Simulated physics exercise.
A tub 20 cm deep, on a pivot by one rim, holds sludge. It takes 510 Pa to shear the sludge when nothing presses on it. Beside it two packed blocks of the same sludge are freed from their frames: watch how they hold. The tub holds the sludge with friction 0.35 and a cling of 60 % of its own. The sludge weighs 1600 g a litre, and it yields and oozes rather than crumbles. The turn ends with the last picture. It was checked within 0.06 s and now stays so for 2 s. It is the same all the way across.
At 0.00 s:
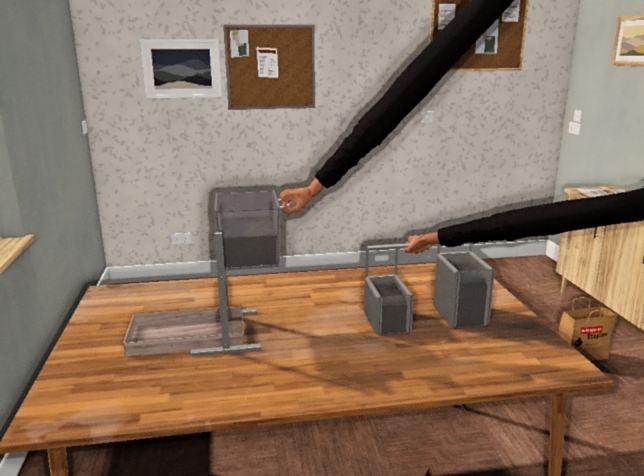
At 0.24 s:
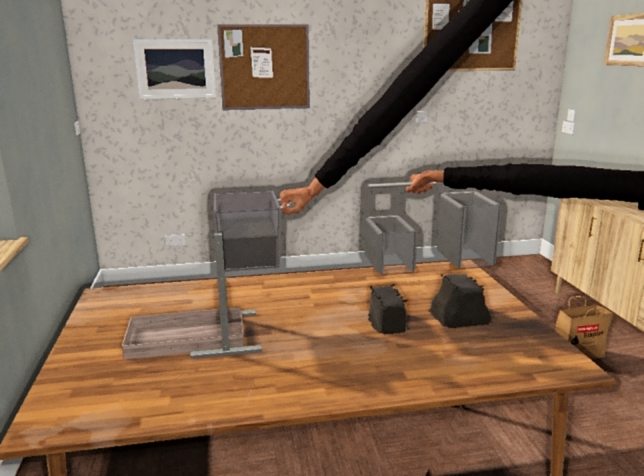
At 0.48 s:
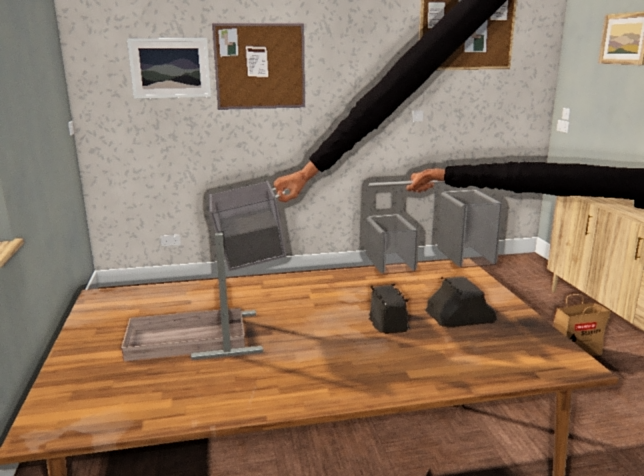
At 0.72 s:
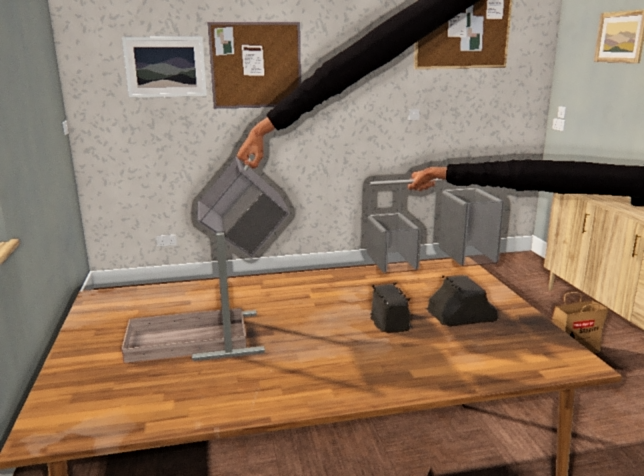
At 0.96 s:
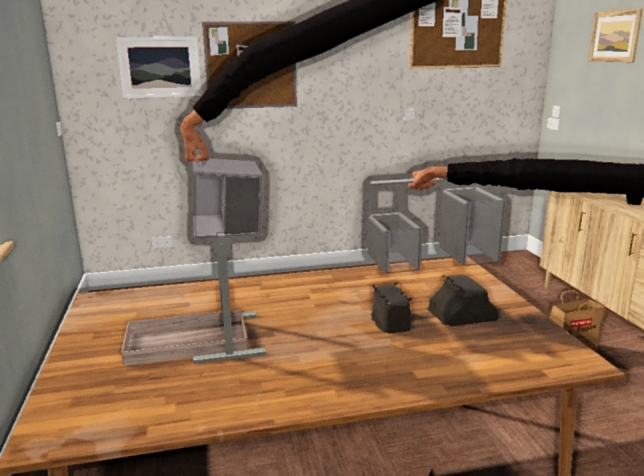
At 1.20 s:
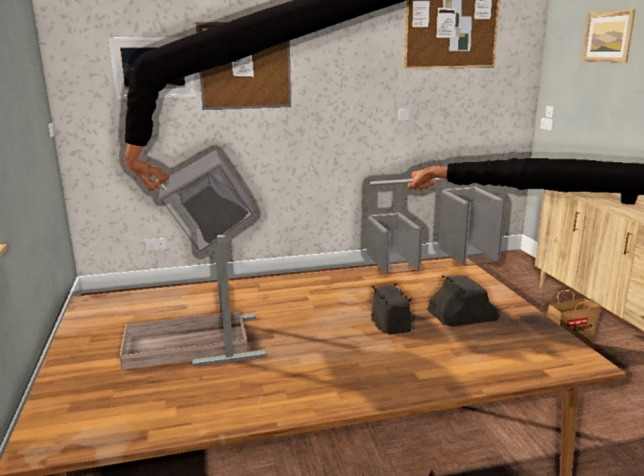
We see one hand lift grey casings off two dark blocks on a wooden table, the right block slumping lower and wider, then another hand swing a grey tub on a stand up and over to the left.
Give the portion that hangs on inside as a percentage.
The portion that hangs on inside is near 0 %.
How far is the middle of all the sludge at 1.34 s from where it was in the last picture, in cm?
Roughly 12 cm.
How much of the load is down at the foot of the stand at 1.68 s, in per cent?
Some 100 per cent.
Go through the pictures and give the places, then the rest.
Handle-side rim at (277, 208), tilt 0 degrees; highest point of the sludge at (271, 235); test blocks 12 cm, 19 cm high (left to right), in the first frame.
Handle-side rim at (278, 208), tilt 0 degrees; highest point of the sludge at (271, 236); test blocks 12 cm, 14 cm high (left to right), in the second frame.
Handle-side rim at (273, 198), tilt 10 degrees; highest point of the sludge at (274, 226); test blocks 12 cm, 13 cm high (left to right), in the third frame.
Handle-side rim at (240, 173), tilt 47 degrees; highest point of the sludge at (264, 194); test blocks 12 cm, 13 cm high (left to right), in the fourth frame.
Handle-side rim at (194, 174), tilt 86 degrees; highest point of the sludge at (229, 178); test blocks 12 cm, 13 cm high (left to right), in the fifth frame.
Handle-side rim at (161, 200), tilt 120 degrees; highest point of the sludge at (208, 186); test blocks 12 cm, 13 cm high (left to right), in the sixth frame.
By 1.34 s, the tub is at 120 degrees and holds 49 %.
By 1.51 s, the tub is at 120 degrees and holds 0 %.
By 1.68 s, the tub is at 120 degrees and holds 0 %.
By 1.85 s, the tub is at 120 degrees and holds 0 %.
By 3.20 s, at the end, the tub is at 120 degrees and holds 0 %.
